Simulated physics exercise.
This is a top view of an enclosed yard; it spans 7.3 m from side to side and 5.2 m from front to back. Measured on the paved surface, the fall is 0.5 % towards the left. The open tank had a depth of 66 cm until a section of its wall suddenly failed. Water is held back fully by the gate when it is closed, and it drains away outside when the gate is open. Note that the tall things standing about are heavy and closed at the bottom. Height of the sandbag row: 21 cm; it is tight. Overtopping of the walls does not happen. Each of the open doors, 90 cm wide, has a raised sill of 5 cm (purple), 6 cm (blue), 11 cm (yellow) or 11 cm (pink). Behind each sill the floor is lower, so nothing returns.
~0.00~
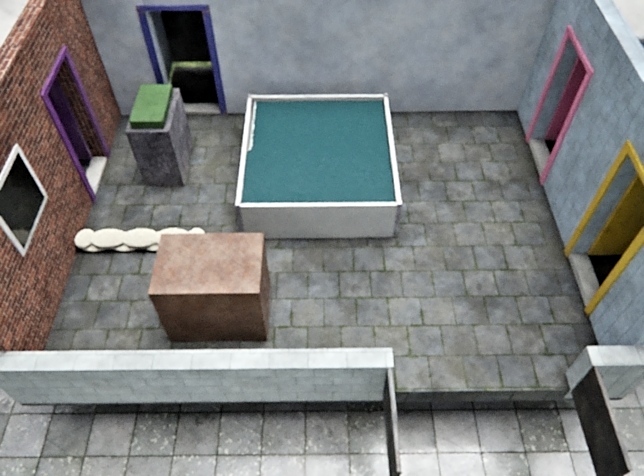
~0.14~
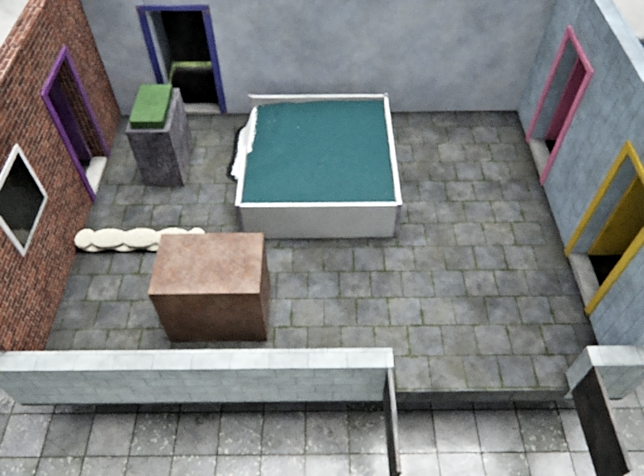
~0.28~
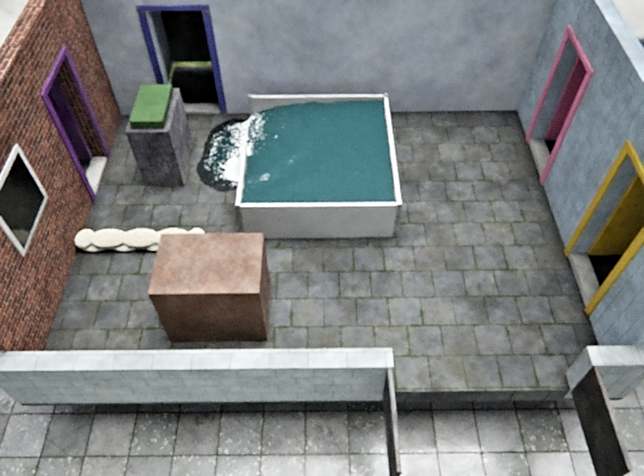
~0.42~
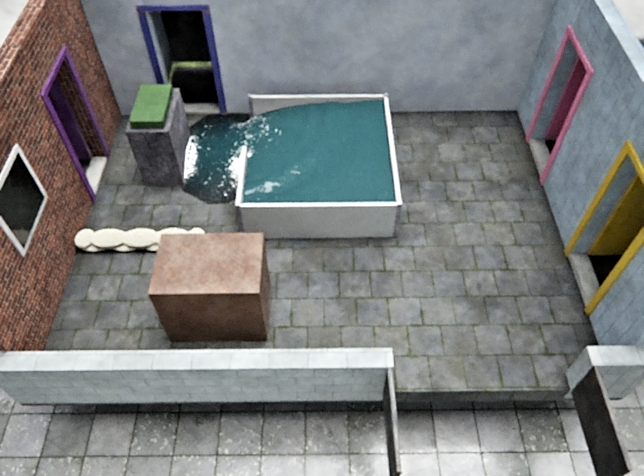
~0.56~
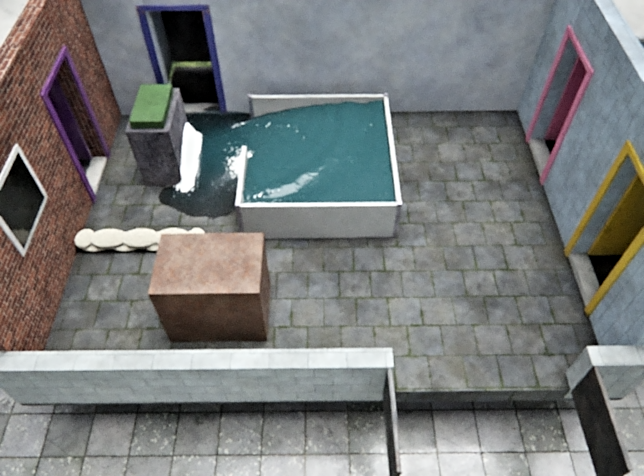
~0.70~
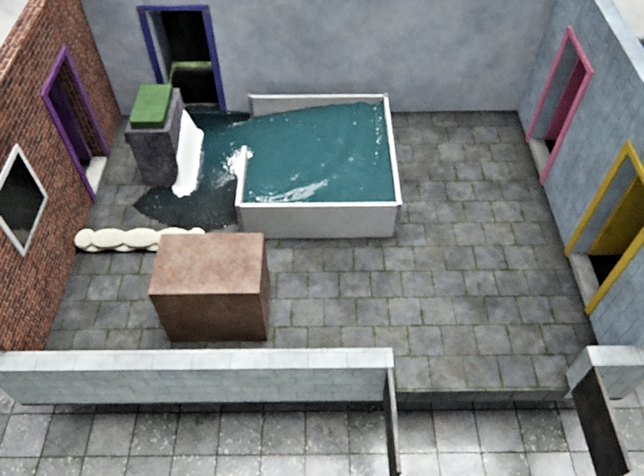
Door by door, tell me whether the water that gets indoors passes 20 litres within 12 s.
My prediction: At the purple door the amount will overshoot the limit; at the blue door the amount will overshoot the limit; at the yellow door the amount will not overshoot the limit; at the pink door the amount will not overshoot the limit.
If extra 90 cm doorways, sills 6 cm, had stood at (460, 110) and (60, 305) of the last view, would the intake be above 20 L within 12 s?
Per doorway, in order: Insufficient / sufficient.
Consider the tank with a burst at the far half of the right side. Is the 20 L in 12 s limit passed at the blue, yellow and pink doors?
Then it goes blue fine, yellow fine, pink too high.
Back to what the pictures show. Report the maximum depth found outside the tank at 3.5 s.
Max around 31 cm.
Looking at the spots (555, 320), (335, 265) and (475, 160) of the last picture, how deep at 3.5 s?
First spot near 0 cm, second near 3 cm, third near 0 cm.
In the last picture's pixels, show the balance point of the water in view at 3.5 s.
The water is centred near (258, 186).
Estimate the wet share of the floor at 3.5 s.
45 %.
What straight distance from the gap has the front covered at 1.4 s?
Roughly 3.2 m.
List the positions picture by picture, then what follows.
The open tank at (318, 149) is whole and still, 66 cm deep, in the first picture.
Water pours out at (252, 143) and has run 0.7 m, to (243, 129); typically 9 cm deep outside, 66 cm at the open tank's back, in the second picture.
The front is at (231, 123), 1.0 m from the gap at (252, 145); 1.1 m2 of floor is under water; 66 cm left at the back of the open tank, in the third picture.
The front is at a hidden place, 1.3 m from the gap at (252, 146); 2.0 m2 of floor is under water; 66 cm left at the back of the open tank, in the fourth picture.
The front is at a hidden place, 1.8 m from the gap at (252, 146); 2.8 m2 of floor is under water; 66 cm left at the back of the open tank, in the fifth picture.
Water pours out at (252, 146) and has run 2.3 m, to a hidden place; typically 6 cm deep outside, 64 cm at the open tank's back, in the sixth picture.
After 1.4 s water covers 15 % of the floor and is deepest (52 cm) near (203, 153); purple door not reached, blue door 27 cm at the sill, 62 L in, yellow door not reached, pink door not reached.
After 2.2 s water covers 25 % of the floor and is deepest (46 cm) near (193, 153); purple door 7 cm at the sill, 1 L in, blue door 30 cm at the sill, 258 L in, yellow door not reached, pink door not reached.
After 3.5 s water covers 45 % of the floor and is deepest (31 cm) near (191, 160); purple door 8 cm at the sill, 12 L in, blue door 23 cm at the sill, 496 L in, yellow door not reached, pink door not reached.
After 7.0 s water covers 75 % of the floor and is deepest (22 cm) near (95, 235); purple door 12 cm at the sill, 131 L in, blue door 19 cm at the sill, 822 L in, yellow door 6 cm at the sill, 0 L in, pink door not reached.
After 12.0 s water covers 95 % of the floor and is deepest (14 cm) near (235, 233); purple door 12 cm at the sill, 243 L in, blue door 13 cm at the sill, 1032 L in, yellow door 5 cm at the sill, 0 L in, pink door 4 cm at the sill, 0 L in.
